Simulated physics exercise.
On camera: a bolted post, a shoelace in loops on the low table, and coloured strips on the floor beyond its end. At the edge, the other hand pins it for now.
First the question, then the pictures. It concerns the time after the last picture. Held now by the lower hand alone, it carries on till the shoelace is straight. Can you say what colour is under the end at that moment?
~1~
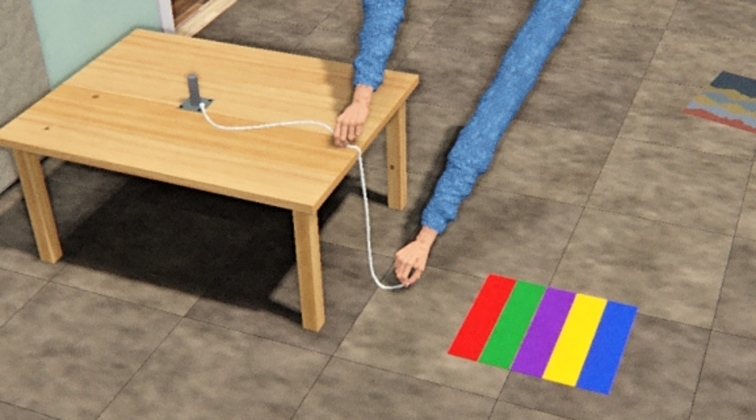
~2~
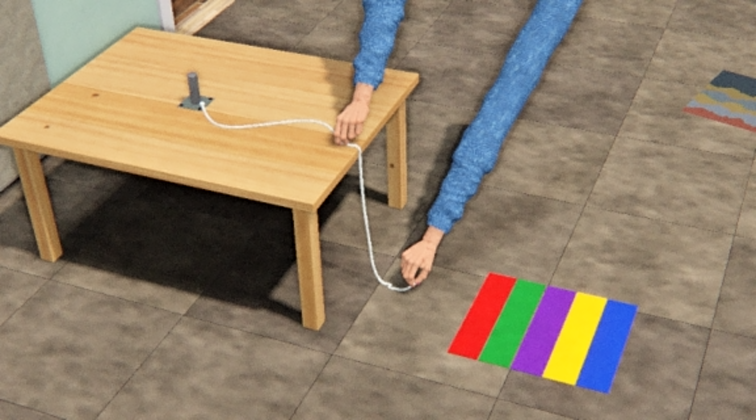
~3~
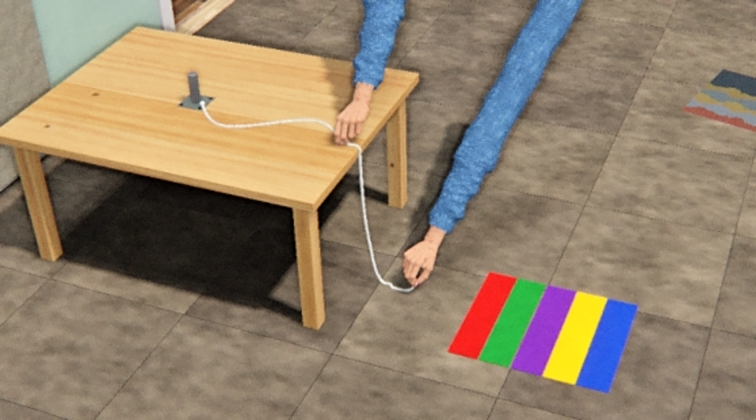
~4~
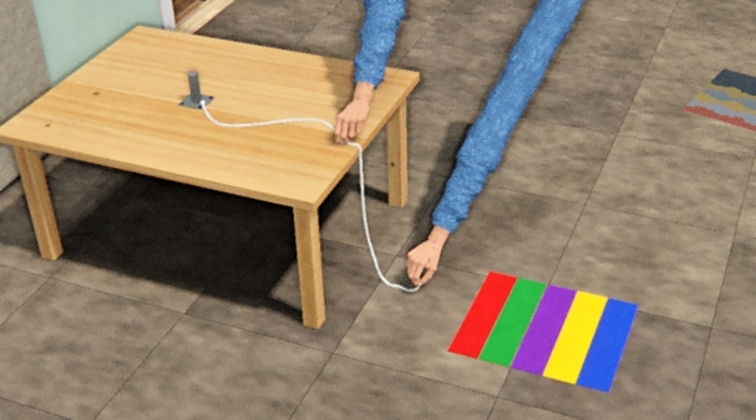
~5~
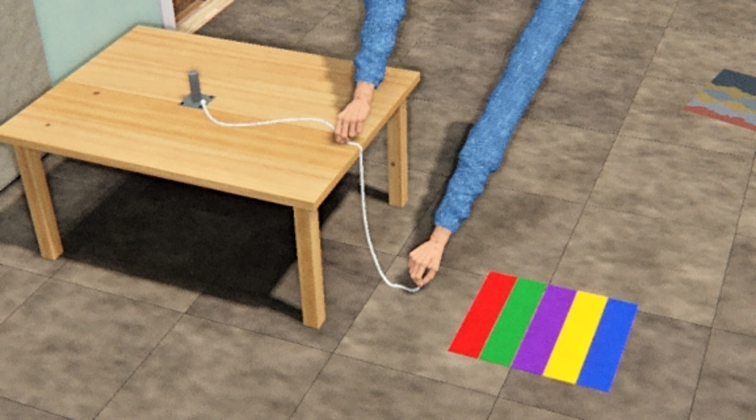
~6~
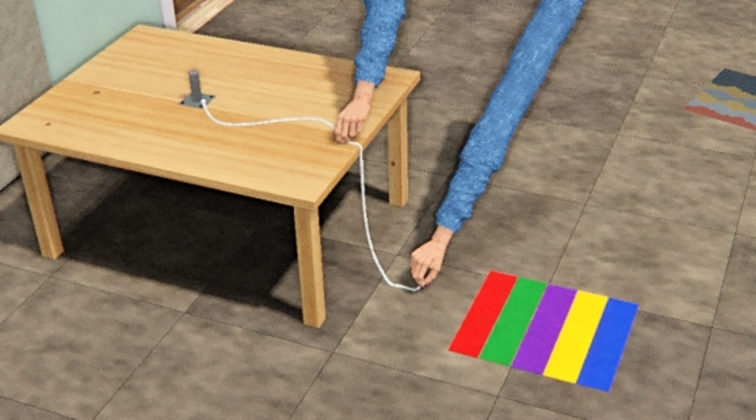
Yes, it is purple.
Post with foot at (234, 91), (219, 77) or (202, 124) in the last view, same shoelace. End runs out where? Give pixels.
(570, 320), (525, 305) and (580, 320), roughly.
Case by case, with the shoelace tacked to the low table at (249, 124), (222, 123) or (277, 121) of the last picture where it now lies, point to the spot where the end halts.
Approximately at (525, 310), at (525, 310) and at (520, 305), in that order.
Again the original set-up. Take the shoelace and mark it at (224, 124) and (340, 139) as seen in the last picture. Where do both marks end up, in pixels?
In that view they reach (249, 113) and (370, 152).
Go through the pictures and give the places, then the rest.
The first frame shows end (408, 283); red (470, 342); green (501, 350); purple (532, 358); yellow (565, 366); blue (598, 374).
The second frame shows end (415, 284); shoelace through (209, 118) (264, 125) (327, 126) (360, 157) (365, 217) (375, 271).
The third frame shows end (416, 283).
The fourth frame shows end (420, 284); shoelace through (209, 117) (265, 123) (327, 124) (360, 156) (364, 216) (378, 270).
The fifth frame shows end (422, 284).
The sixth frame shows end (424, 284); shoelace through (210, 116) (265, 122) (328, 123) (361, 155) (365, 215) (380, 269).
Early on, end near (493, 300); over red.
Midway, end near (526, 308); over green.
At the end of the slack, end near (545, 312); over purple. It gets as far as the purple strip.
